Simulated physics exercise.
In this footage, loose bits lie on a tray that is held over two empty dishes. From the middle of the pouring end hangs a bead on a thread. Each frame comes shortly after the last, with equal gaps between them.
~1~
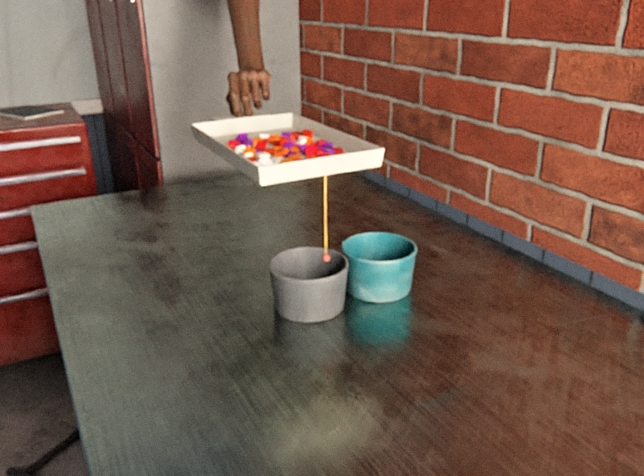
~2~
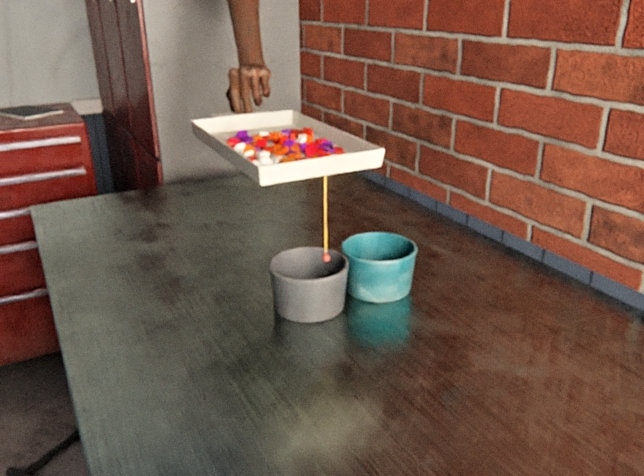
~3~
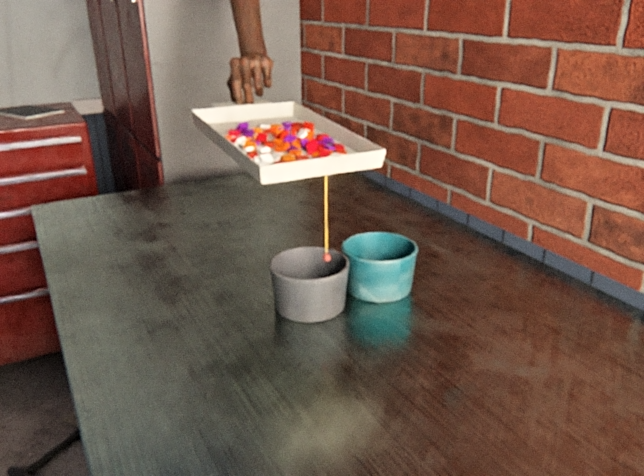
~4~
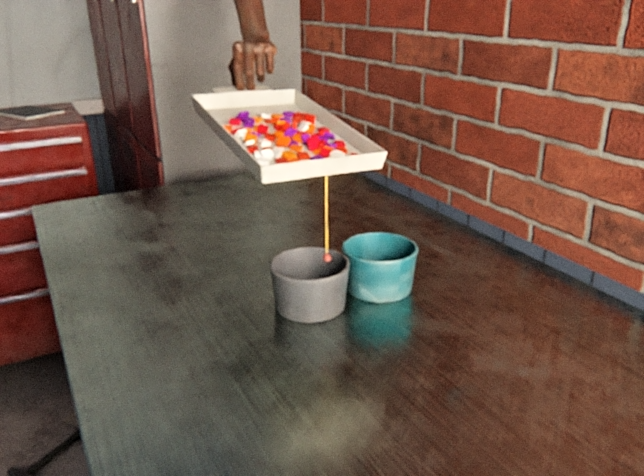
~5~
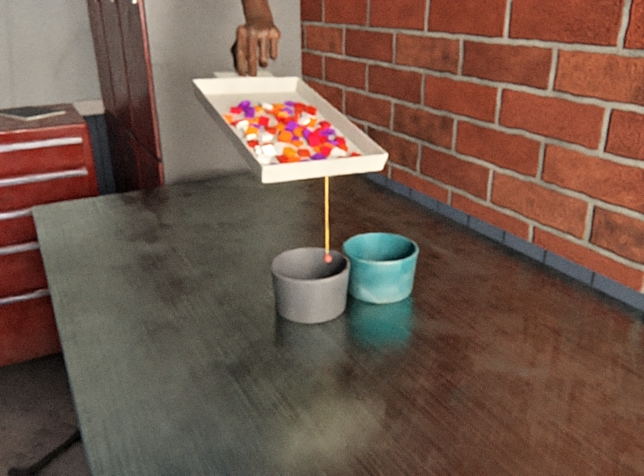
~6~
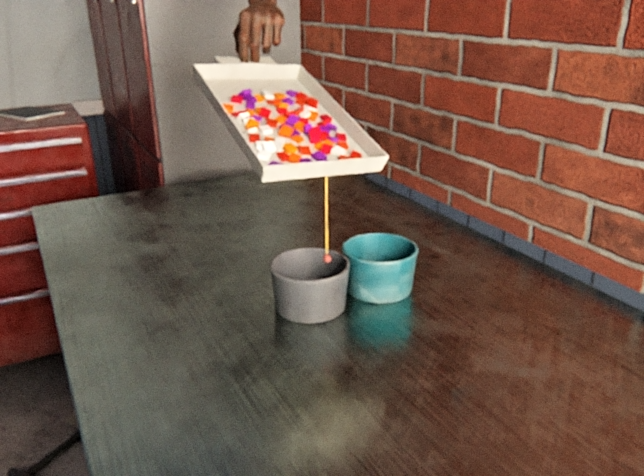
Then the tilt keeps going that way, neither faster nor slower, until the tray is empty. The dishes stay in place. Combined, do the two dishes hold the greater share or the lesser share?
The lesser share.
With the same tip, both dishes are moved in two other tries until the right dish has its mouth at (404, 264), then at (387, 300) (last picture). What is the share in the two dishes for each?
In order, 80 % and 20 %.
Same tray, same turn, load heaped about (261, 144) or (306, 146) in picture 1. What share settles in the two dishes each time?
Around 0 percent the first time and around 0 percent the second time.
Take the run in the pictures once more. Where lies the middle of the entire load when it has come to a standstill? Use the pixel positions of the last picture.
Centre at rest: Close to (383, 324).
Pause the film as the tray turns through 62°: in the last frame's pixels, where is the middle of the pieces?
Look about (338, 135) in the last picture.
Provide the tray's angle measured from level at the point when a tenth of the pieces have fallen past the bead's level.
Near 90 degrees.
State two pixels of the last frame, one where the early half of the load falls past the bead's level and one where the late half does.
Roughly at (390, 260) first, and then at (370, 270).
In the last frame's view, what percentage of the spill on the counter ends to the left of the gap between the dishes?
That comes to about 10 per cent of the pieces.
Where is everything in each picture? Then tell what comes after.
The first frame shows corners of the pouring end at (261, 166) and (381, 148), level; middle of the load at (297, 150), mosaic tiles; left dish at (327, 296); right dish at (399, 277); bead on its thread at (326, 258).
The second frame shows corners of the pouring end at (261, 166) and (381, 149), level; middle of the load at (297, 148).
The third frame shows corners of the pouring end at (262, 165) and (382, 149), tipped barely, lowest at the right corner; middle of the load at (298, 144).
The fourth frame shows corners of the pouring end at (263, 165) and (384, 151), tipped a little, lowest at the right corner; middle of the load at (298, 138).
The fifth frame shows corners of the pouring end at (265, 165) and (385, 153), tipped a little, lowest at the right corner; middle of the load at (300, 133).
The sixth frame shows corners of the pouring end at (266, 165) and (385, 155), tipped clearly, lowest at the right corner; middle of the load at (300, 127); left dish at (328, 297); right dish at (400, 278).
Soon after the last picture, tray tipped steeply; all on the tray.
A little later, tray tipped right over; about two thirds on the tray; a stray few in the right dish; about a quarter outside both; a small part in the air.
Later still, tray tipped past a quarter turn; a small part in the right dish; nearly all outside both.
At rest, tray tipped past a quarter turn; none in the left dish; a small part in the right dish; nearly all outside both.
